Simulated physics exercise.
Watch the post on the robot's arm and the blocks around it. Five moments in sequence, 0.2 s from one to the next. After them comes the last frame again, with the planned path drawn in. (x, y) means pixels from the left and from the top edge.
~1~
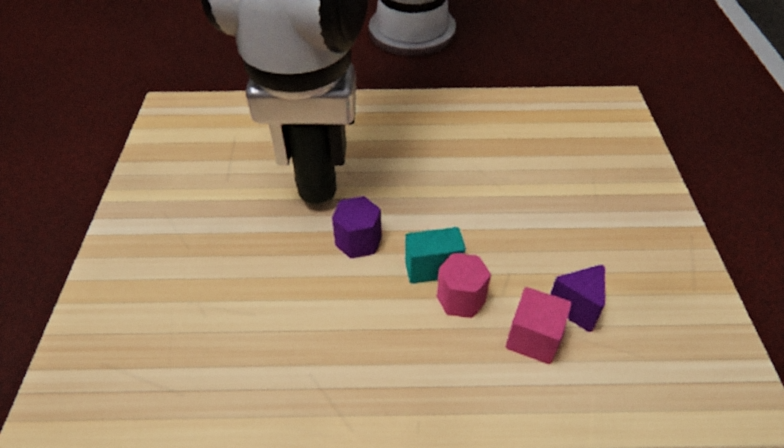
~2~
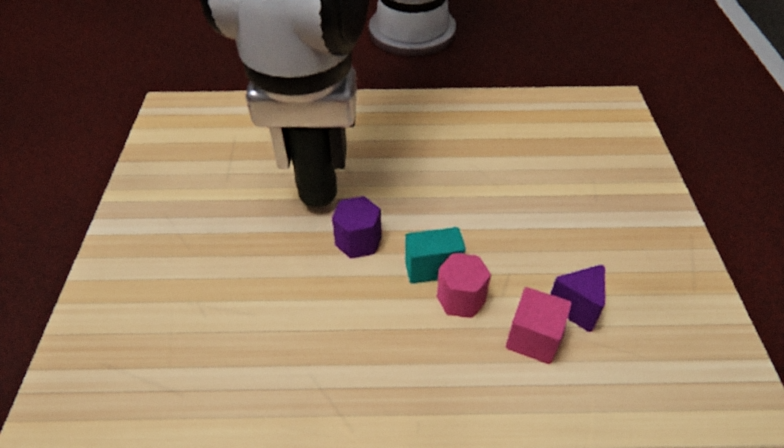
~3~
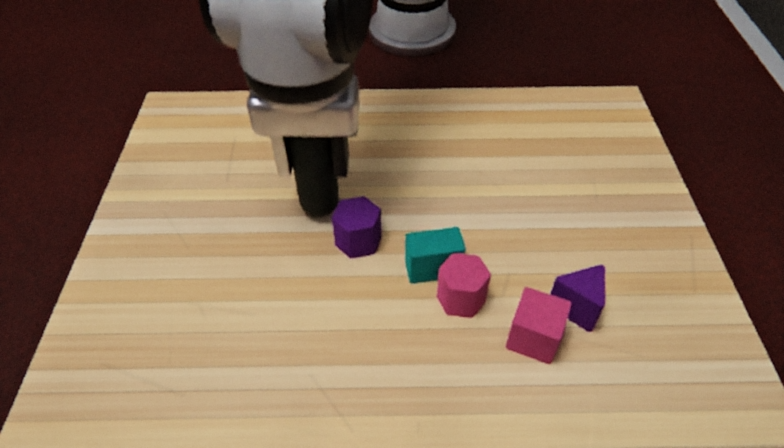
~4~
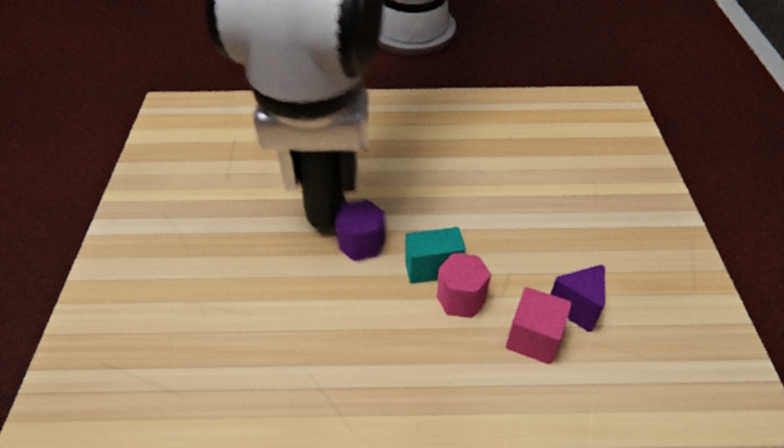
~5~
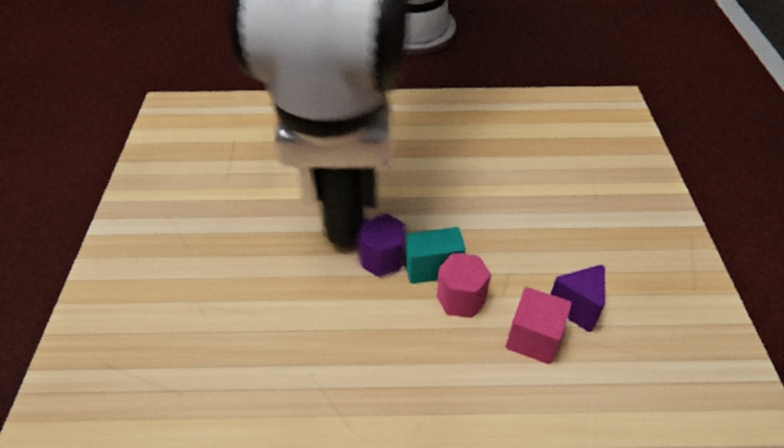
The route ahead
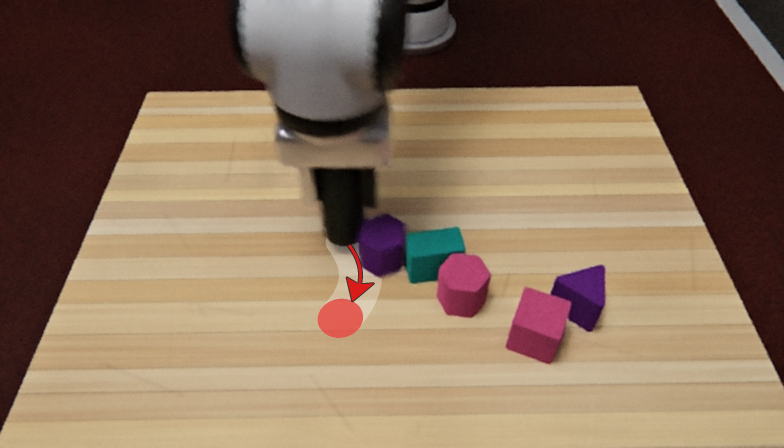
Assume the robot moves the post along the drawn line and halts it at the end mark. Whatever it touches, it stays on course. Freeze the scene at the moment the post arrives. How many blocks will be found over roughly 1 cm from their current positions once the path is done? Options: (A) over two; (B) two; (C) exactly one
B: Two.
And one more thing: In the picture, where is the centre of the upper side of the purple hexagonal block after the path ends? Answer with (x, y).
Its top middle: (406, 254).
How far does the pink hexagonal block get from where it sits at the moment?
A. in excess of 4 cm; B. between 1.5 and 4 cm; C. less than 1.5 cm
(C)
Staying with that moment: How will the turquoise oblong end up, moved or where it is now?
The block you're asking about gets moved.
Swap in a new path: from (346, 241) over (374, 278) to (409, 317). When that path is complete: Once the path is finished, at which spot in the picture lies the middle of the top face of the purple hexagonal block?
So, by the moment the path ends, you'll find the top centre of the purple hexagonal block at (445, 266).
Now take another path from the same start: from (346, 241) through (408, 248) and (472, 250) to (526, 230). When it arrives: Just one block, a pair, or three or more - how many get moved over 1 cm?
I expect three or more blocks to be moved by more than 1 cm.
The drawn path runs from (346, 241) over (359, 264) and (357, 291) to (340, 318).
On the path given first. Halfway along, post (360, 269); purple hexagonal block (406, 253), turned 50° anticlockwise; turquoise oblong (458, 241), turned 15° anticlockwise; pink hexagonal block (469, 274).
At the end, post (339, 309); purple hexagonal block (406, 254), turned 55° anticlockwise; turquoise oblong (458, 241), turned 15° anticlockwise; pink hexagonal block (469, 274).
